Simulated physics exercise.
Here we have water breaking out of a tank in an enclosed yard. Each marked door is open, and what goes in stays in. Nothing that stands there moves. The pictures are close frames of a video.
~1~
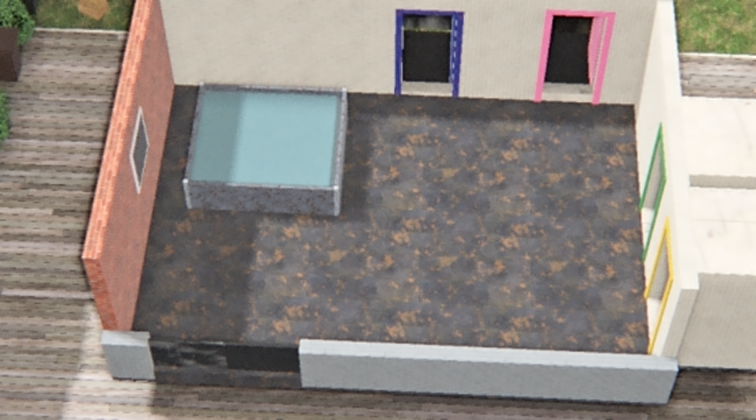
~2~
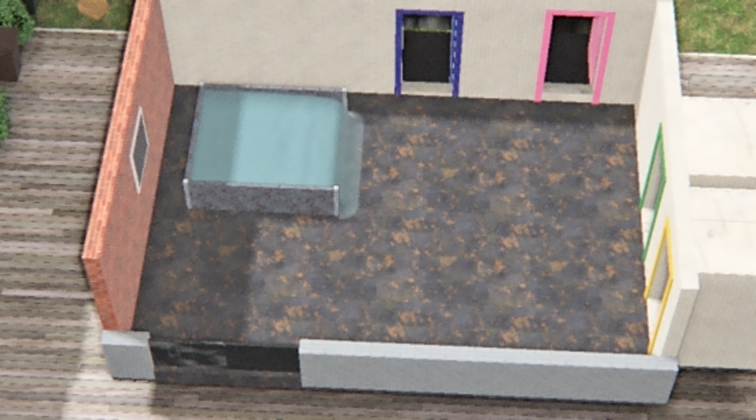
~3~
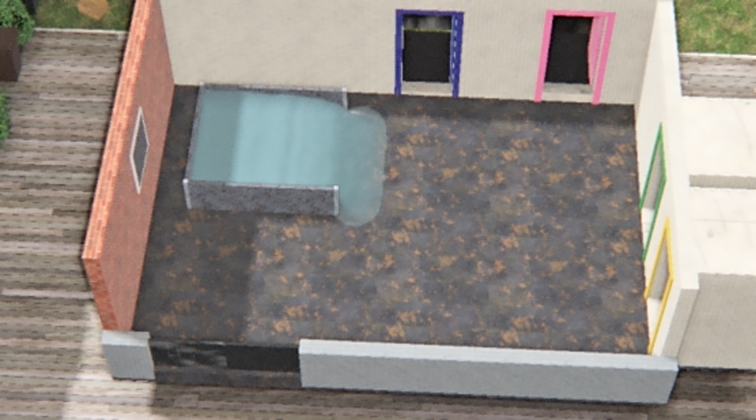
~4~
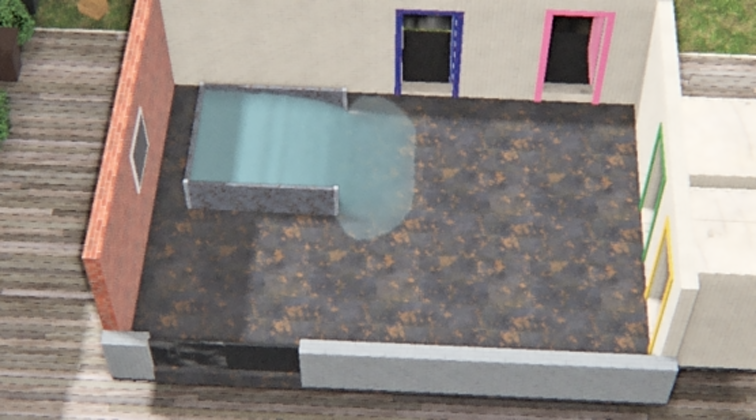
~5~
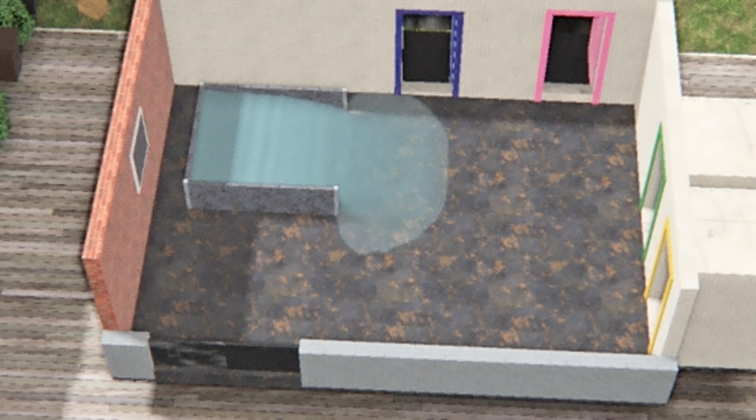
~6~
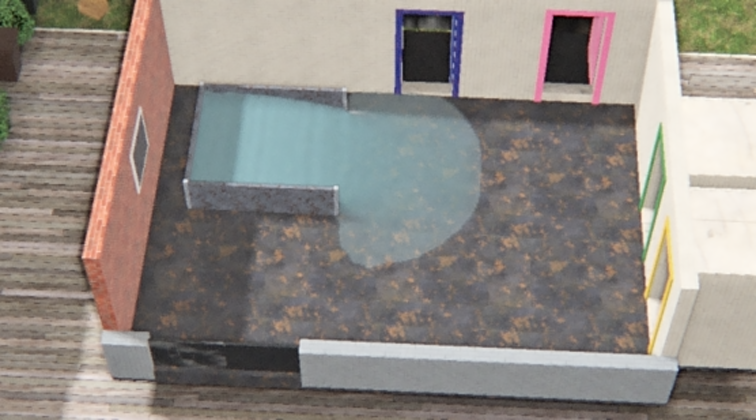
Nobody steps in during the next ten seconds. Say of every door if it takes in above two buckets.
One by one: The yellow door floods; the green door floods; the blue door floods; the pink door holds within the limit.
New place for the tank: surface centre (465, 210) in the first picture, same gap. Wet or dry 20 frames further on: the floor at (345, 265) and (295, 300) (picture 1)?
As listed: No water, no water.
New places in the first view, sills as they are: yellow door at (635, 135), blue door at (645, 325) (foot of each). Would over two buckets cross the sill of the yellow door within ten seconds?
Then: The yellow door floods.
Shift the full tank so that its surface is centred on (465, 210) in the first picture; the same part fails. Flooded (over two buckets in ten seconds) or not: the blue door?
My reading: Blue is under.
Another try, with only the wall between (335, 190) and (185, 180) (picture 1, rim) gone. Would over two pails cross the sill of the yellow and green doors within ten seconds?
My reading: The yellow one lets more in; the green one is under.
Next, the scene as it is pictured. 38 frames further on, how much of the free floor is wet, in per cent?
Some 60 per cent.
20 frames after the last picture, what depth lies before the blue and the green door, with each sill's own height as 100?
Roughly 150 per cent, then 180 per cent.
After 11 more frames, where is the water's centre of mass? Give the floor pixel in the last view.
At about (404, 172).
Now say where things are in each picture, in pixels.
Still water in the tank at (267, 138), in the first picture.
The front is at (349, 113), out from the gap at (339, 156), in the second picture.
Water pours out at (339, 157) and has run to (362, 221), in the third picture.
Water pours out at (339, 158) and has run to (386, 228), in the fourth picture.
Water pours out at (339, 158) and has run to (434, 215), in the fifth picture.
Water pours out at (339, 158) and has run to (470, 208), in the sixth picture.
A moment on, water covers 40 % of the floor; the yellow door not reached, the green door not reached, the blue door wet at the sill, nothing in, the pink door not reached.
Next, water covers 55 % of the floor; the yellow door not reached, the green door under two buckets in, the blue door under two buckets in, the pink door wet at the sill, nothing in.
Then, water covers 60 % of the floor; the yellow door under two buckets in, the green door over two buckets in, the blue door over two buckets in, the pink door wet at the sill, nothing in.
Later, water covers 60 % of the floor; the yellow door far over two buckets in, the green door far over two buckets in, the blue door over two buckets in, the pink door under two buckets in.
In the end, water covers 90 % of the floor; the yellow door far over two buckets in, the green door far over two buckets in, the blue door over two buckets in, the pink door under two buckets in.
